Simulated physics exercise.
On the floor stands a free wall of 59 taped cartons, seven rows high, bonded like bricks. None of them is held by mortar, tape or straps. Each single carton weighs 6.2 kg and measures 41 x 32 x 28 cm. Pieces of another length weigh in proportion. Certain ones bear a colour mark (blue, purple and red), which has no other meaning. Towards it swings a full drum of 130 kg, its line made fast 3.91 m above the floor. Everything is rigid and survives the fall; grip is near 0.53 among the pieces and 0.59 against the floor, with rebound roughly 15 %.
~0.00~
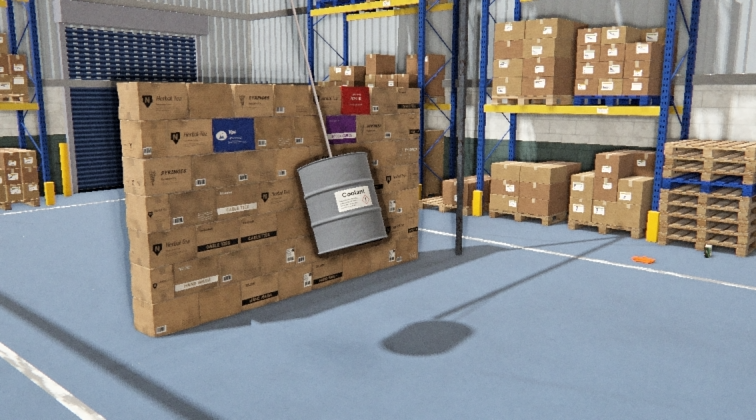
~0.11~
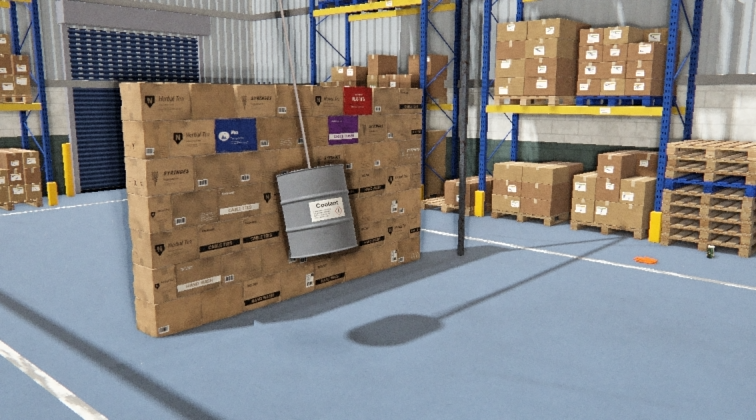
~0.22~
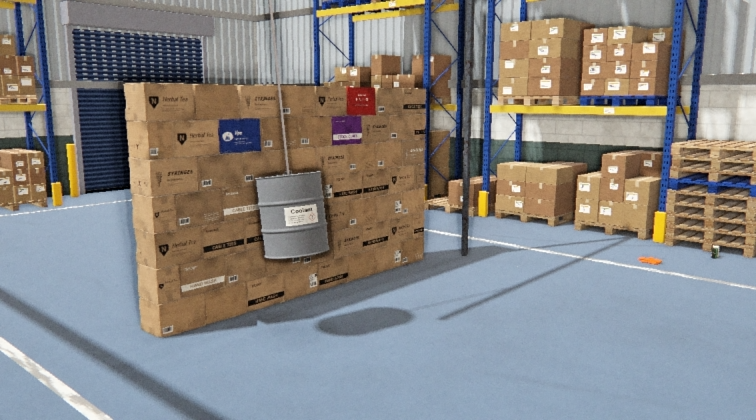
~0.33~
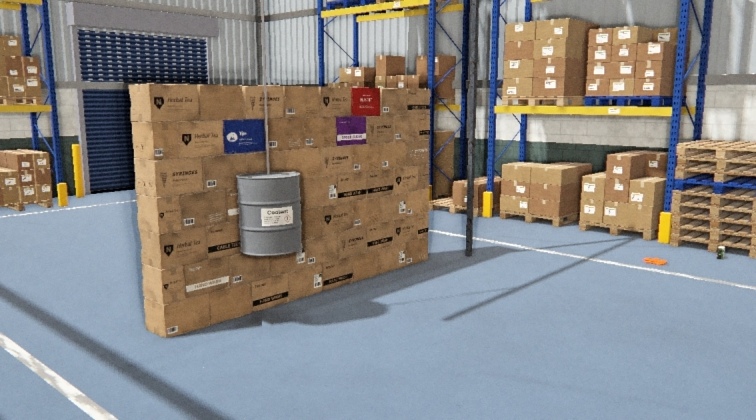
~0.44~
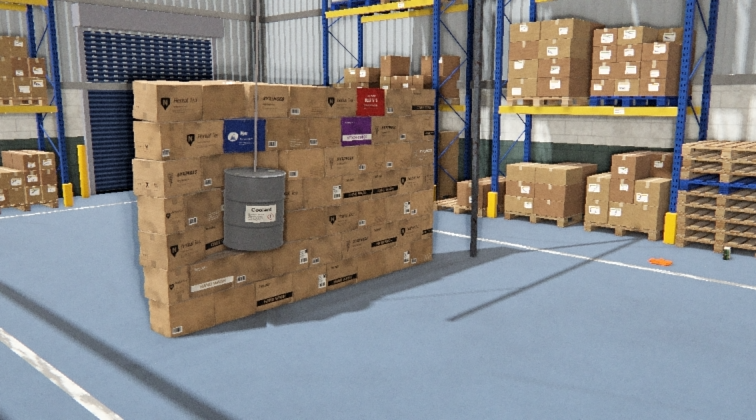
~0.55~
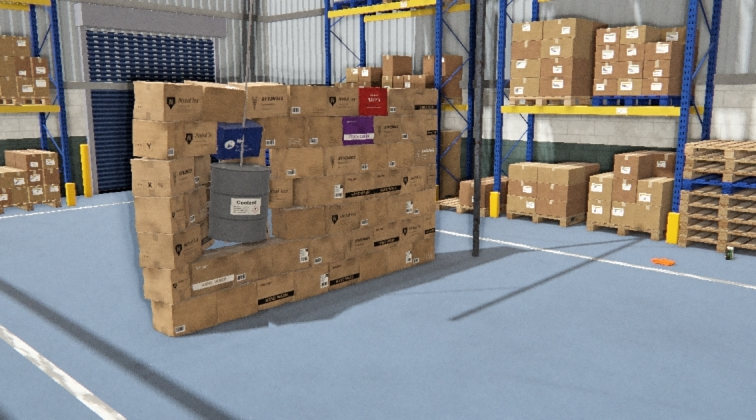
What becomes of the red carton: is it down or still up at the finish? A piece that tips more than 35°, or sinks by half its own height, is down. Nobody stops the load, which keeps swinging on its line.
It is still up.
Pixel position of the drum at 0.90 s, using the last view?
(203, 183), roughly.
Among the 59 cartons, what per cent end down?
It works out at roughly 30 per cent.
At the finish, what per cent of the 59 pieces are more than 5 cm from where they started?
Result: 35 per cent.
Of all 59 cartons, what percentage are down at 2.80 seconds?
30 per cent.
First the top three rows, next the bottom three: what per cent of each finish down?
From above it's 40%, from below it's 20%.
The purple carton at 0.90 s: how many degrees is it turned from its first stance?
My estimate is close to 5°.
After 0.90 s, line 19° past plumb; 4 of the 59 cartons down; red carton 3° from how it stood; blue carton 22° from how it stood.
After 1.78 s, line 11° past plumb; 14 of the 59 cartons down; red carton unmoved; blue carton 10° from how it stood, 9 cm lower.
After 2.80 s, line 18° before plumb; 17 of the 59 cartons down; red carton unmoved; blue carton 18° from how it stood.
In the end (4.0 s), line 5° past plumb; 18 of the 59 cartons down; red carton unmoved; blue carton 7° from how it stood, 16 cm lower; purple carton 24 mm from its place. From the last view, middles, red carton near (363, 102), blue carton near (259, 157).
